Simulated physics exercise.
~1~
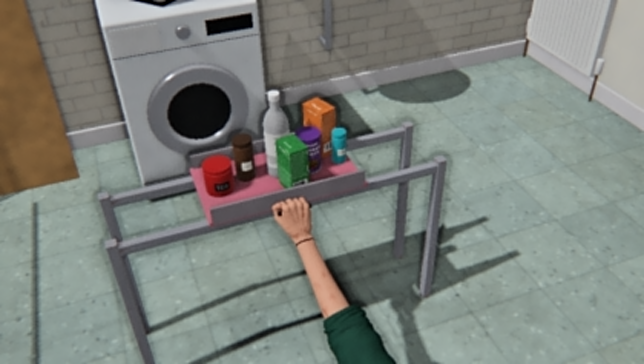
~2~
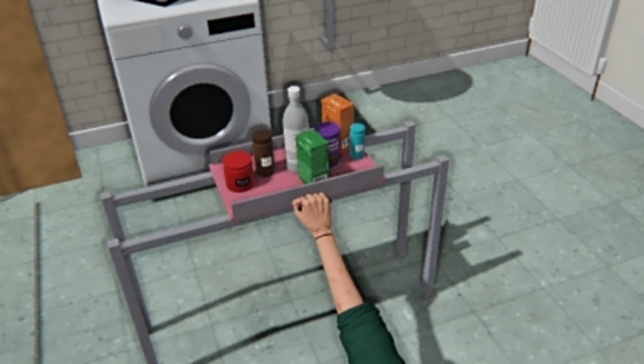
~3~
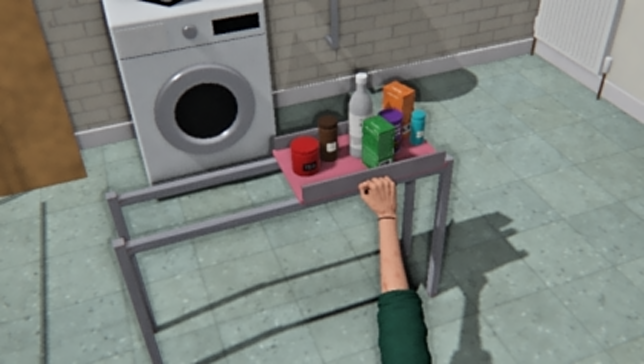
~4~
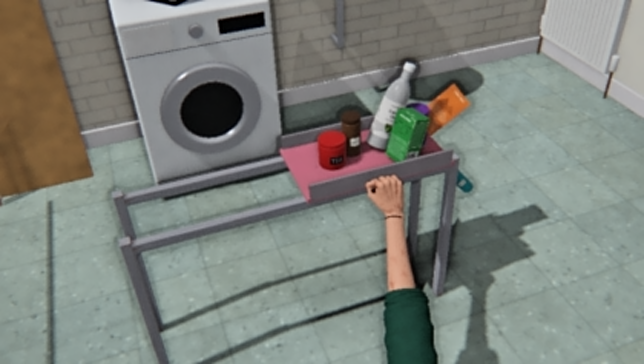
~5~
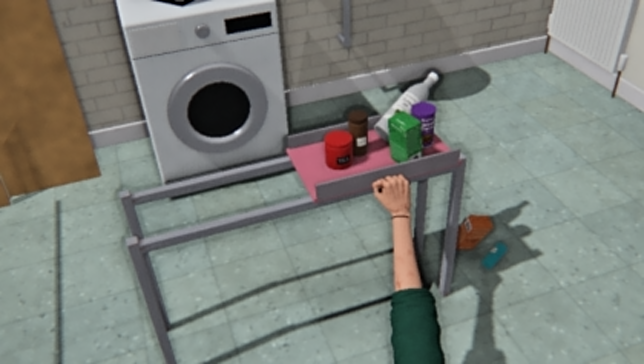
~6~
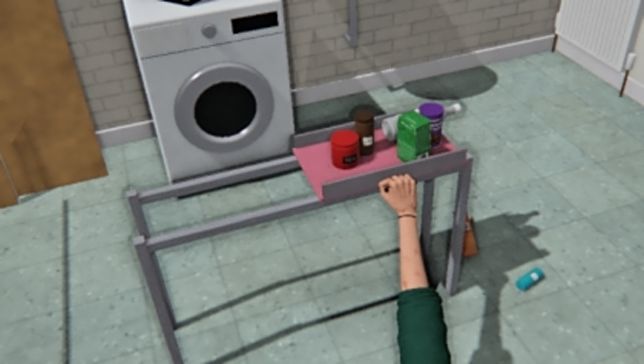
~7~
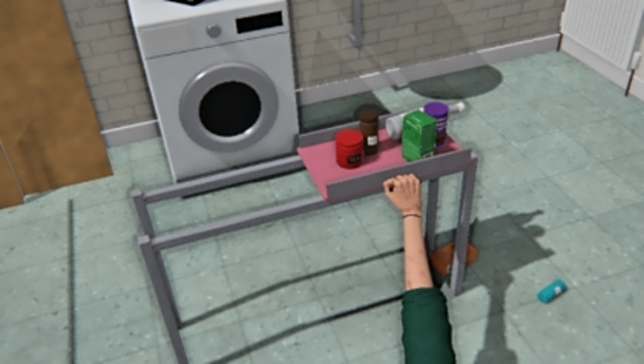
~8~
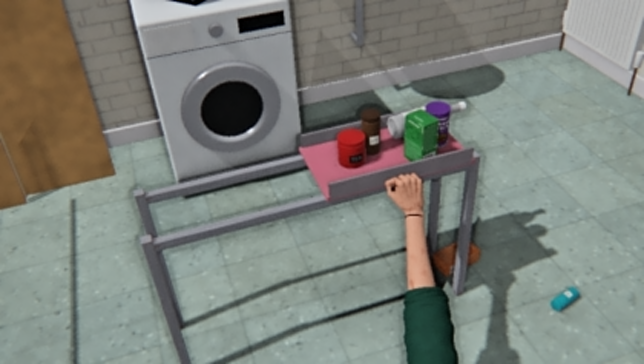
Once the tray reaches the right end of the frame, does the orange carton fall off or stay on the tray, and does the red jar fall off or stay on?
The orange carton falls off the right end of the tray and lands on the floor. The red jar stays on the tray.
